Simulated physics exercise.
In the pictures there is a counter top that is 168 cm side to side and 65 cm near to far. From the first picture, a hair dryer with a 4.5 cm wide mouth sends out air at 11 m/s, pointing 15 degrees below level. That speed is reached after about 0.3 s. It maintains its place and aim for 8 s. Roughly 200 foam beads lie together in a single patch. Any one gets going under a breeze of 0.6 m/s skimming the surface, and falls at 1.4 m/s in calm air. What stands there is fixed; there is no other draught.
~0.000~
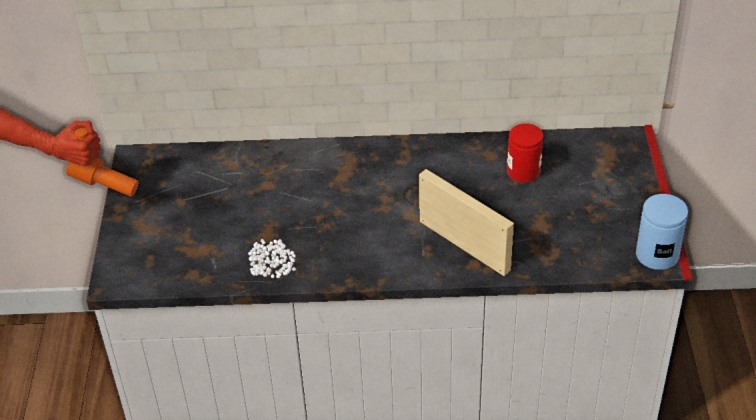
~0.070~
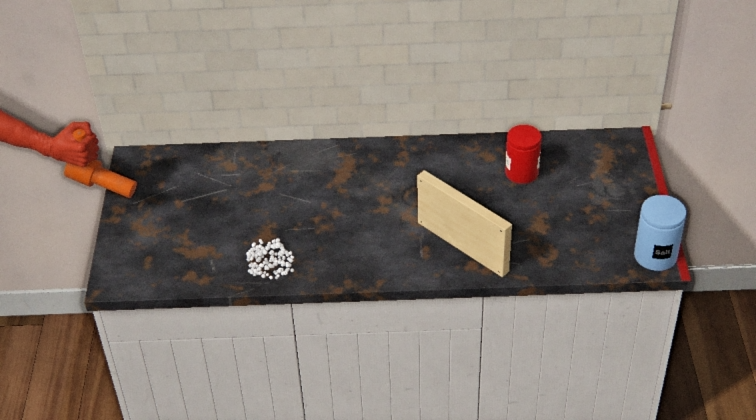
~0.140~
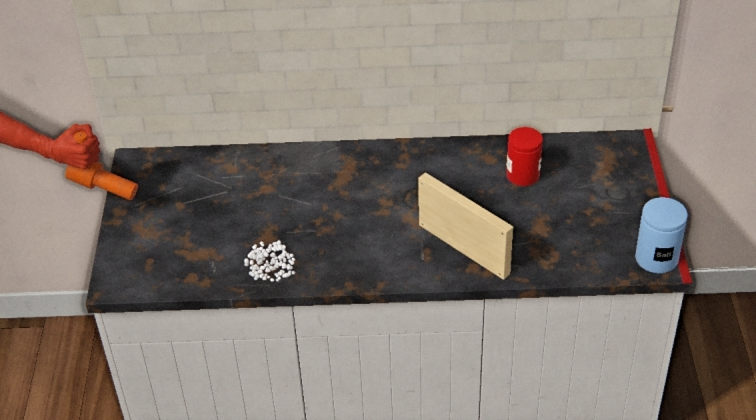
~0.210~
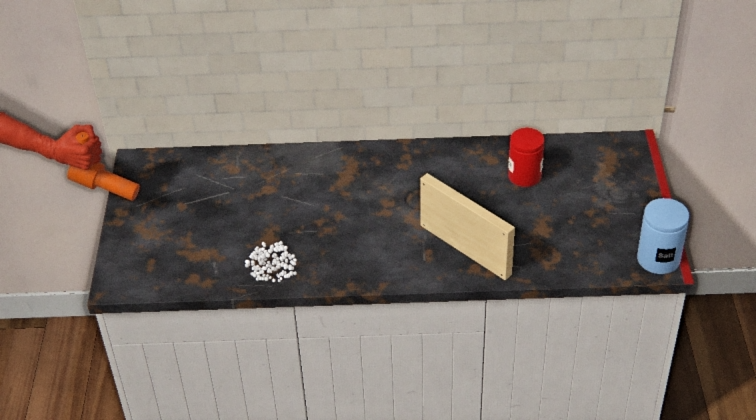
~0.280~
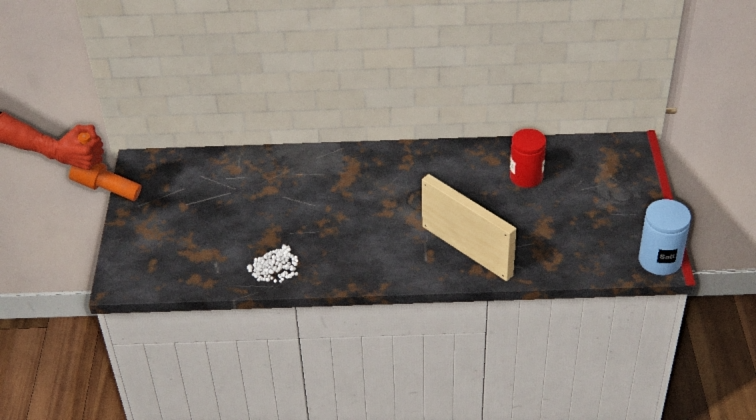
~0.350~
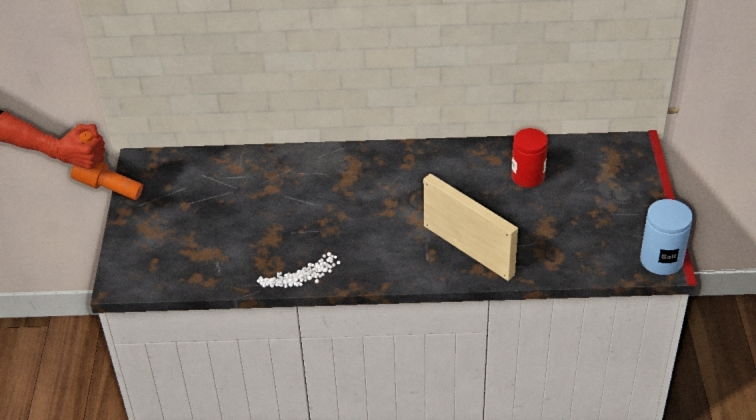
A dark, rust-mottled counter top over white panelled cupboards stands against a pale brick-tiled wall, seen from above and in front. At the left a red hand holds an orange hair dryer, with white foam beads near the front, an upright pale wooden board, a red jar behind it and a blue jar by the red right edge. The beads lie still, then shift and spread rightward in a slanting streak, while the view wavers very slightly.
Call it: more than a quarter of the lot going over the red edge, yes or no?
Call: No.
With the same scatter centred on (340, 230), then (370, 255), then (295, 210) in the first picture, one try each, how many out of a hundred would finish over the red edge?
Going through the three spots in order, you'd get 40 percent, 0 percent and 80 percent.
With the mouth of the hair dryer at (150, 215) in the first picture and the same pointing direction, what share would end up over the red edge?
Result: Approx. 10 %.
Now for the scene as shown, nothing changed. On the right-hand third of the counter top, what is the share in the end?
Near 0 %.
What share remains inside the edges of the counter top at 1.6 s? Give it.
Around 0 %.
After 1.6 s the count stands so, 0 % are over the red edge.
After 2.6 s the count stands so, 0 % are over the red edge.
After 4.4 s the count stands so, 0 % are over the red edge.
After 8.0 s, at the end, 0 % are over the red edge.
